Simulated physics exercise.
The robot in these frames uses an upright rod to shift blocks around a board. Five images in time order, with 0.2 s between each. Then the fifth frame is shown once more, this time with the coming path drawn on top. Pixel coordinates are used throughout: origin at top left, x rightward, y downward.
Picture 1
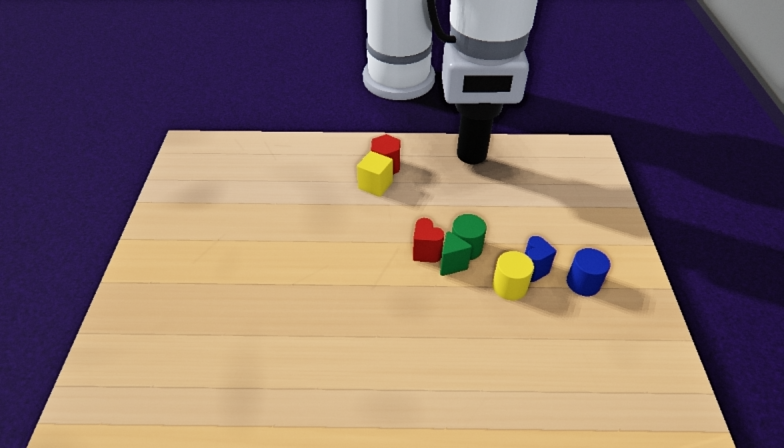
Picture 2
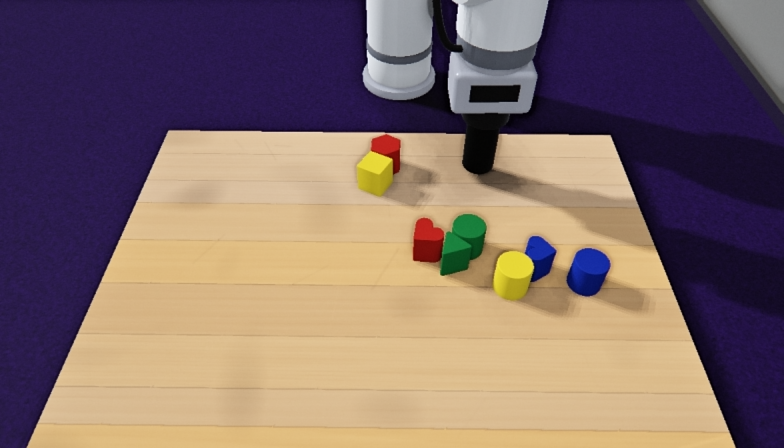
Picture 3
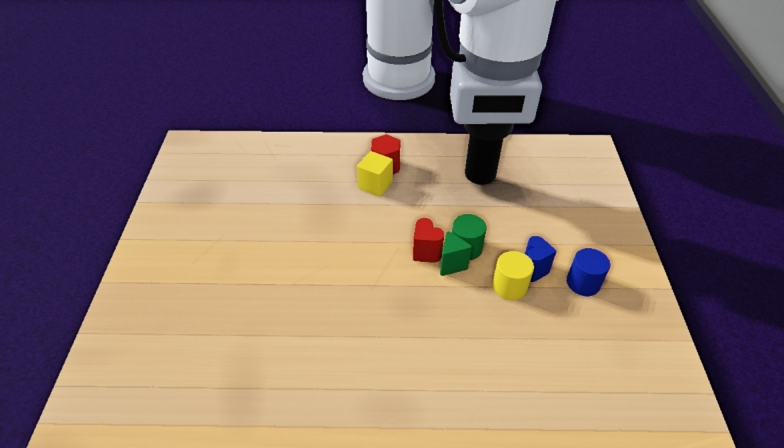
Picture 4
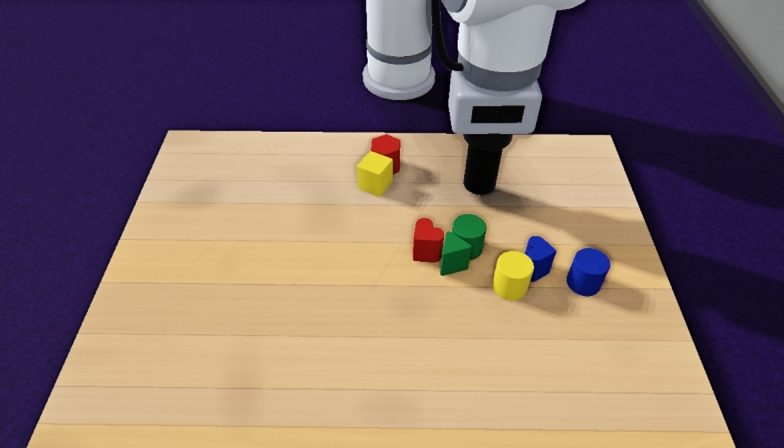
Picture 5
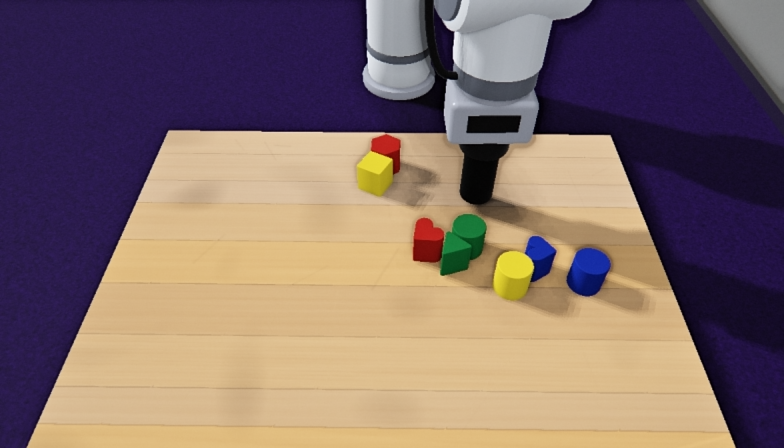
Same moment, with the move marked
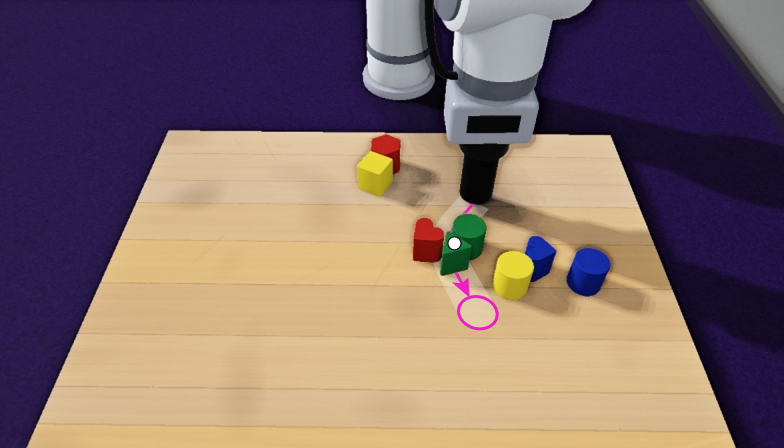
A robot arm with an upright black rod moves a short way forward over a wooden board, drifting slightly right and then slightly left, nearing a green cylinder, while the red, yellow, green and blue blocks stay still.
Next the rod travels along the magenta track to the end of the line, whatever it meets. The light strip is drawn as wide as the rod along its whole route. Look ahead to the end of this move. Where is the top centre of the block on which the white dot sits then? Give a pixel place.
Around pixel (452, 298).
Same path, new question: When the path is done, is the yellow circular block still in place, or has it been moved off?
Gets moved.
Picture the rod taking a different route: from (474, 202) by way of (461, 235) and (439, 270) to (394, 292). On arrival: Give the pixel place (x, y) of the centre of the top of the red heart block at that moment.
At (408, 237).
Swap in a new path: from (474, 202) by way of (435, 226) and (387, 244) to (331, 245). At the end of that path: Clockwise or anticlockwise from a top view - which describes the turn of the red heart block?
Short answer: Counterclockwise.
The drawn path runs from (474, 202) over (452, 232) and (455, 270) to (478, 312); the dot is on the green three-sided block.
What follows on the original path. One third of the way, rod at (452, 225); green three-sided block at (453, 247); green circular block at (471, 233).
Two thirds of the way, rod at (456, 263); red heart block at (422, 236), turned 35° clockwise; green three-sided block at (453, 277), turned 35° clockwise; green circular block at (493, 262); yellow circular block at (529, 271).
At the end, rod at (479, 305); red heart block at (422, 236), turned 35° clockwise; green three-sided block at (452, 298), turned 135° clockwise; green circular block at (520, 285); yellow circular block at (552, 274).
